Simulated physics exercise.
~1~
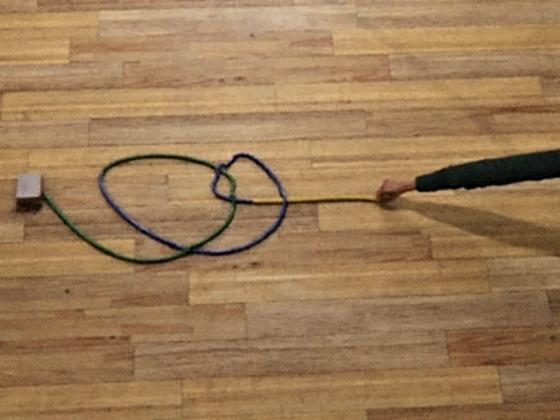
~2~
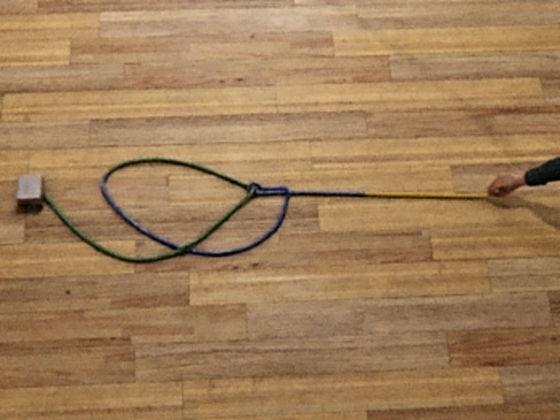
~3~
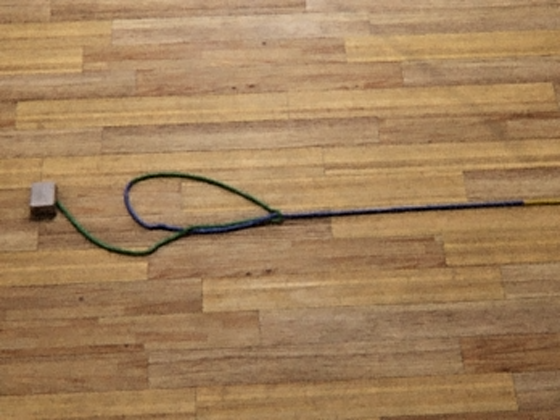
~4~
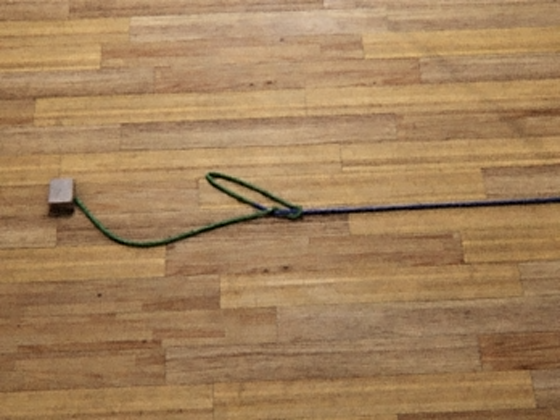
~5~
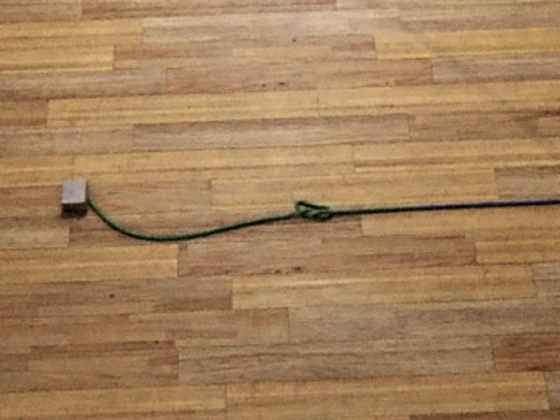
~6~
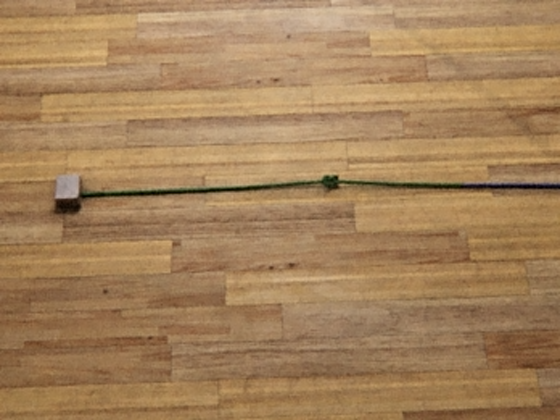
Green, blue and yellow rope pulled right by a hand across a wooden floor, its loops shrinking into a small tight knot.
